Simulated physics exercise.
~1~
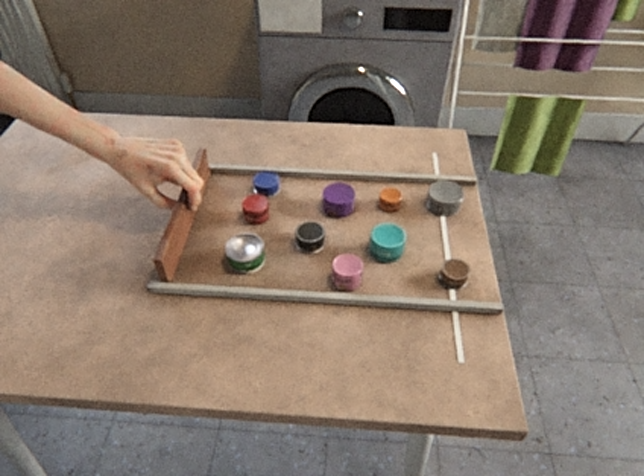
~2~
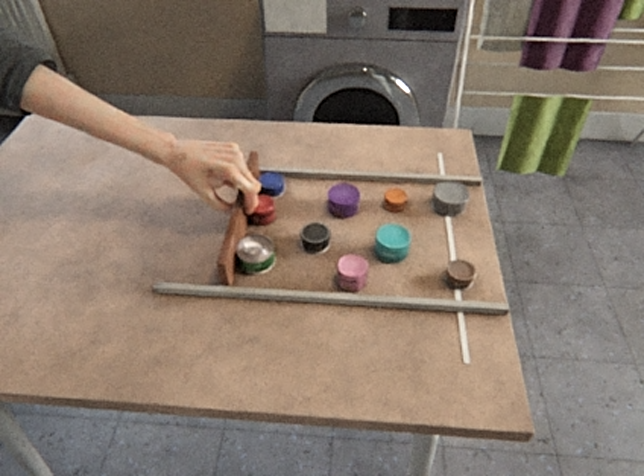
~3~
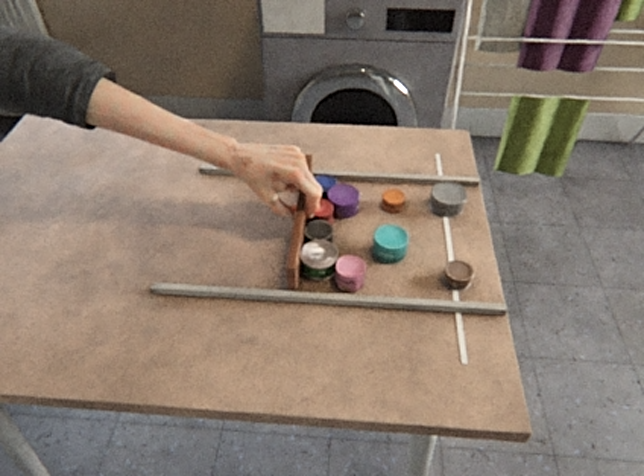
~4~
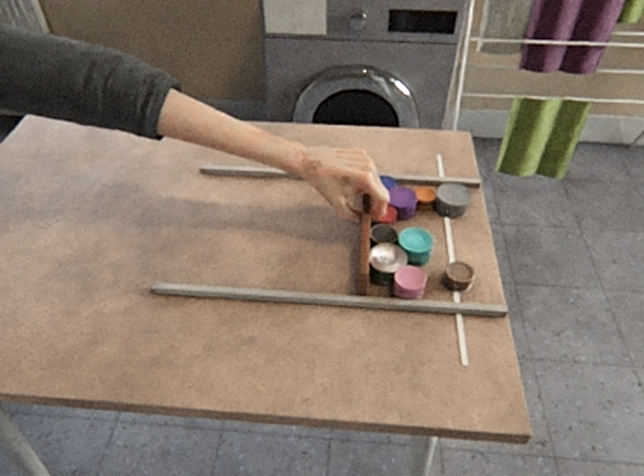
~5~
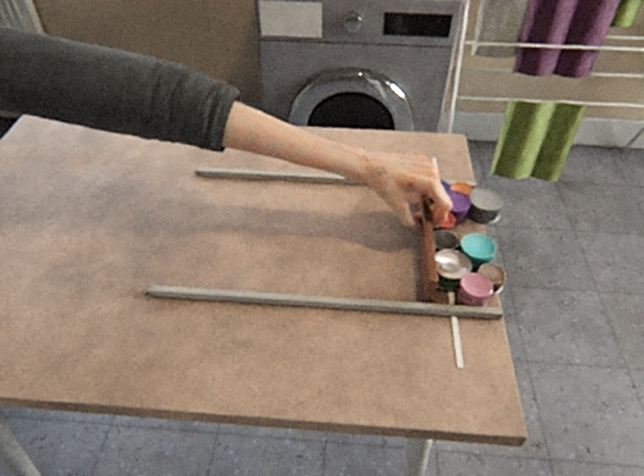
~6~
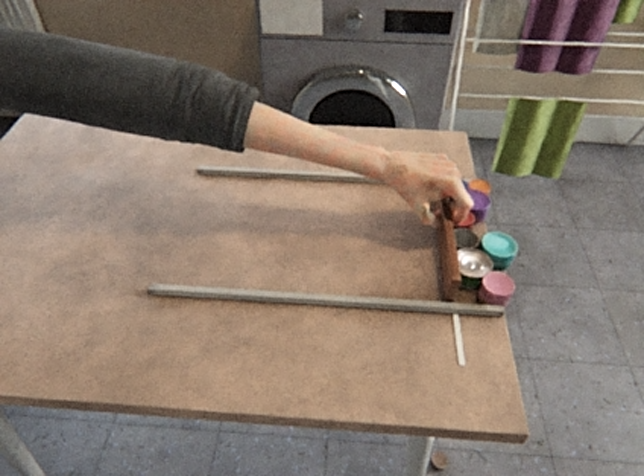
Hand pushing an upright board rightward between two rails, sweeping small colourful containers to the table's edge, grey and brown ones falling off.
